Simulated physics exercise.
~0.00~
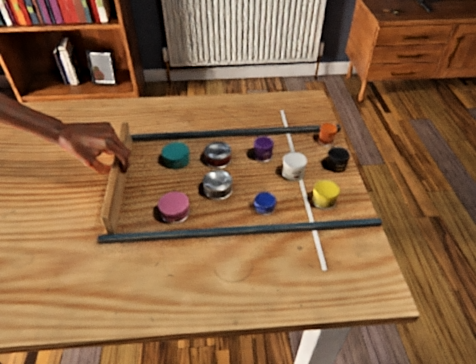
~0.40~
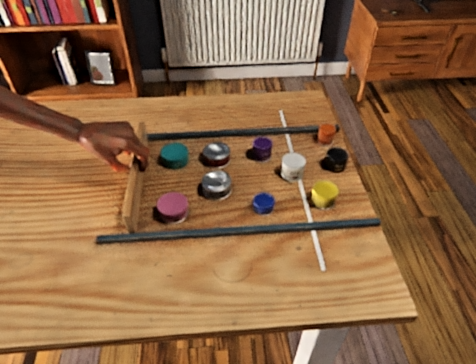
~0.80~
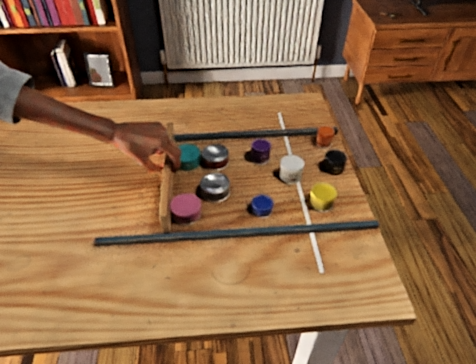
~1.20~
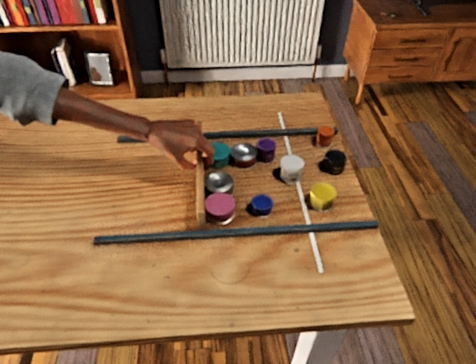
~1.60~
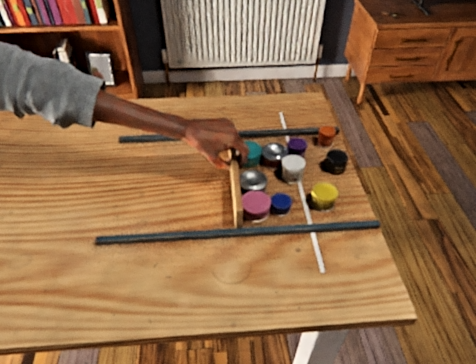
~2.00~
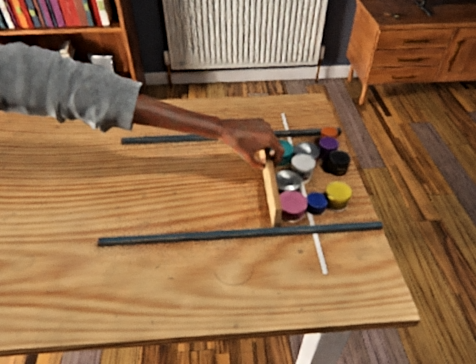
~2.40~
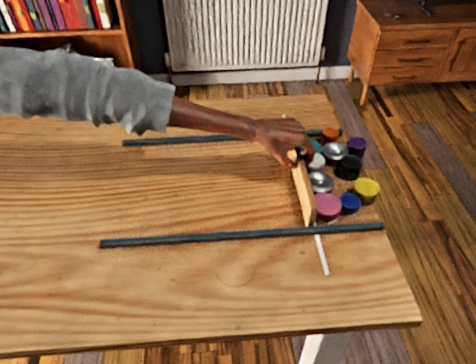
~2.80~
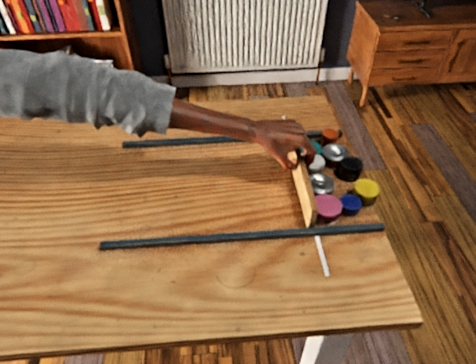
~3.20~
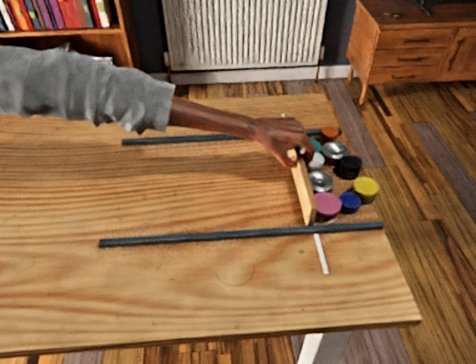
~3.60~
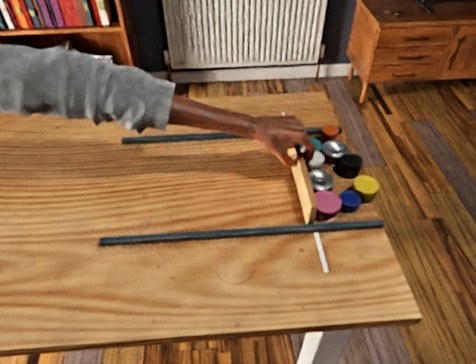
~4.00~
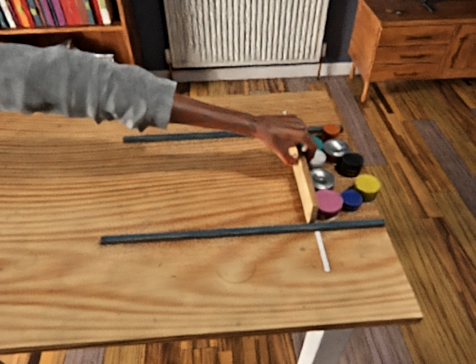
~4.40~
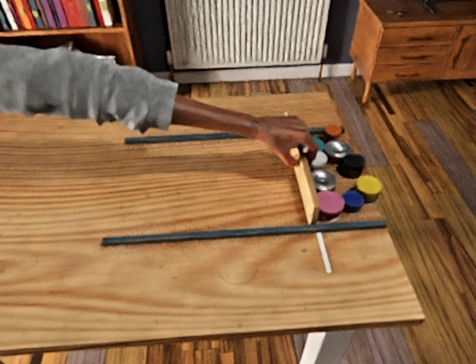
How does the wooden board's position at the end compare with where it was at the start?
It starts well to the left of the colourful tins and the white tape. By the end it has been pushed right and stands upright at the tape, close to the table's right edge.
